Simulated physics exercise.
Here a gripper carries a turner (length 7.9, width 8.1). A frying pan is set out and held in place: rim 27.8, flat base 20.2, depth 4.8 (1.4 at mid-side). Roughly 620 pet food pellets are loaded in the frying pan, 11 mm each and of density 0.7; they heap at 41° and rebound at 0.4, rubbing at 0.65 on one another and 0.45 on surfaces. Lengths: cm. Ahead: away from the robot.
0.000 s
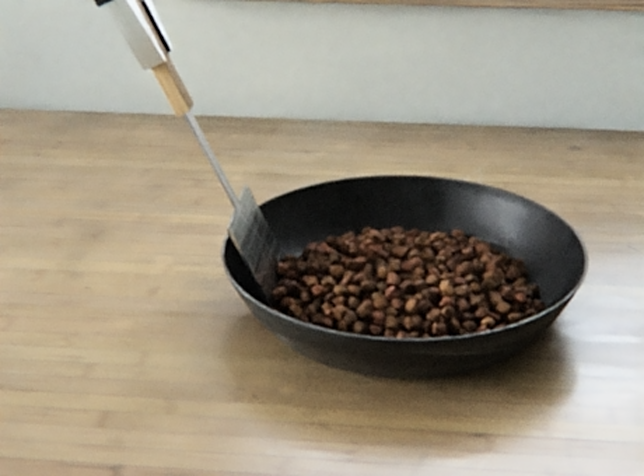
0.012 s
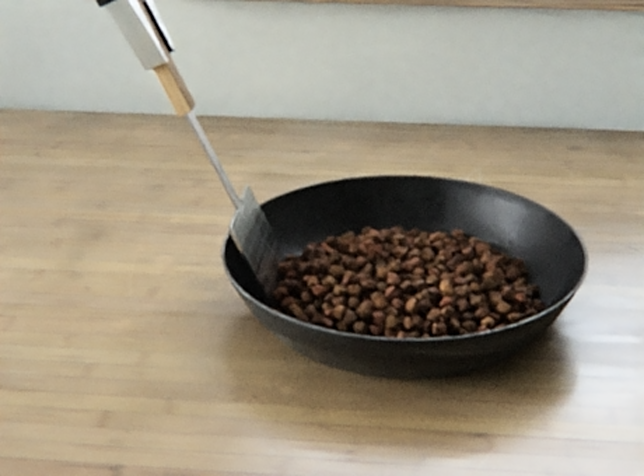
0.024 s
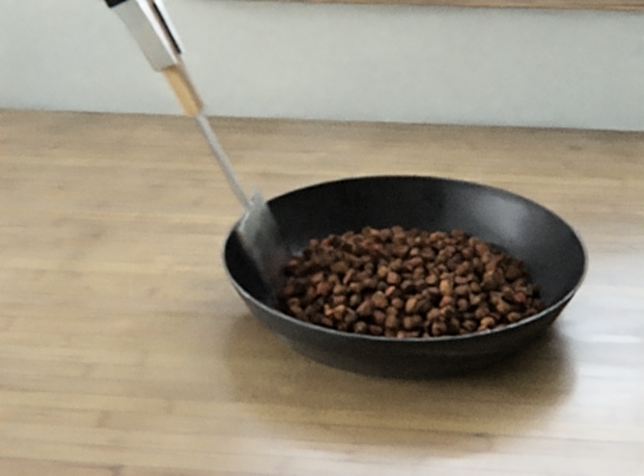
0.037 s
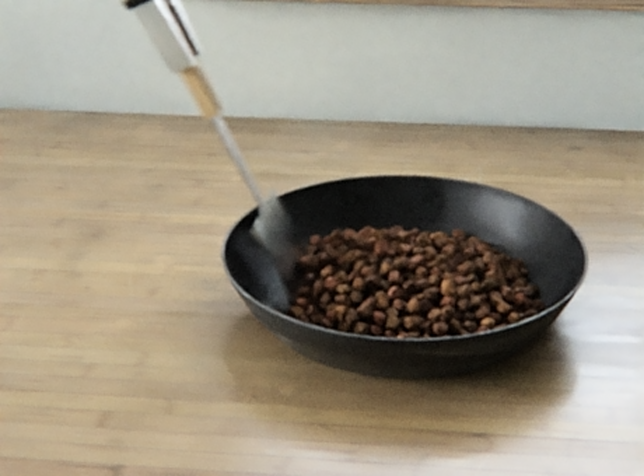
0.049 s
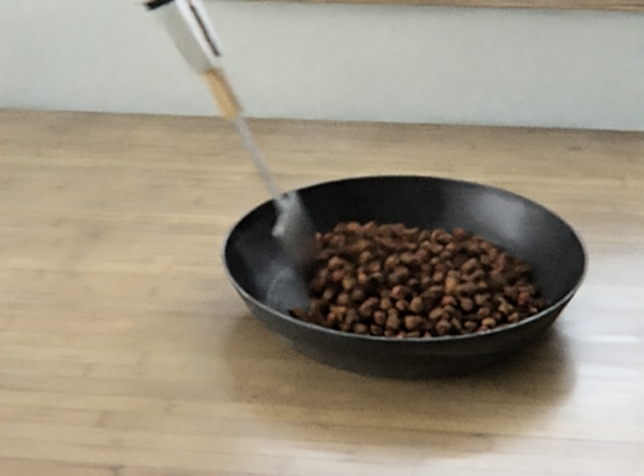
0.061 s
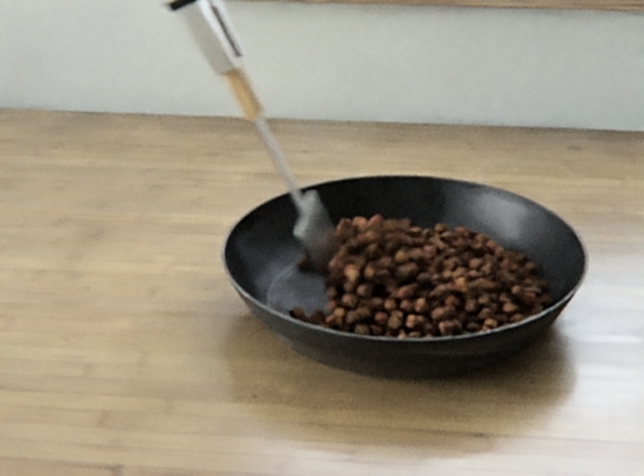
On a wooden surface, a turner held by a gripper rests against the left inside of a black frying pan filled with small brown pellets. The turner barely moves at first, then slides right, pushing the nearest pellets into a slightly higher heap and baring some of the pan's left side.
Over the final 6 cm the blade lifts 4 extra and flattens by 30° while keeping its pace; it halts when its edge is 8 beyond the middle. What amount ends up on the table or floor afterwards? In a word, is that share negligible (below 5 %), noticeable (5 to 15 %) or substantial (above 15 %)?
In a word, substantial.
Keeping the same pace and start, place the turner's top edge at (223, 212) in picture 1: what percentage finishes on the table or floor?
I'd estimate around 20 per cent.
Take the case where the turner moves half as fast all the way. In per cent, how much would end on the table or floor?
Then about 5 per cent.
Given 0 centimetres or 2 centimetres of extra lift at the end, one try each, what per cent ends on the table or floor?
Result, in order: Approx. 5 % and 15 %.
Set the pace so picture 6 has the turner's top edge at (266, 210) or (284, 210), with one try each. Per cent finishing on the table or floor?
Try one roughly 0 per cent; try two roughly 10 per cent.
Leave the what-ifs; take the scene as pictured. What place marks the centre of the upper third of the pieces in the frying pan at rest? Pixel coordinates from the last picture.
Look near (520, 276).
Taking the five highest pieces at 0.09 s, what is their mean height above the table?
They are around 7 cm up.
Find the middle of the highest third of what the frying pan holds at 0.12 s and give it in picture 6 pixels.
I'd say close to (464, 262).
By 0.09 s, sloping 65°, highest piece 7 above the table; 615 in the frying pan.
By 0.12 s, sloping 57°, highest piece 9 above the table; 615 in the frying pan.
By 0.34 s, sloping 35°, highest piece 7 above the table; 490 in the frying pan, 103 on the table or floor, 22 on the blade or in flight.
By 1.39 s, sloping 35°, highest piece 5 above the table; 489 in the frying pan, 126 on the table or floor.
Final count, 489 in the frying pan, 126 on the table or floor. That is 20 % on the table or floor.
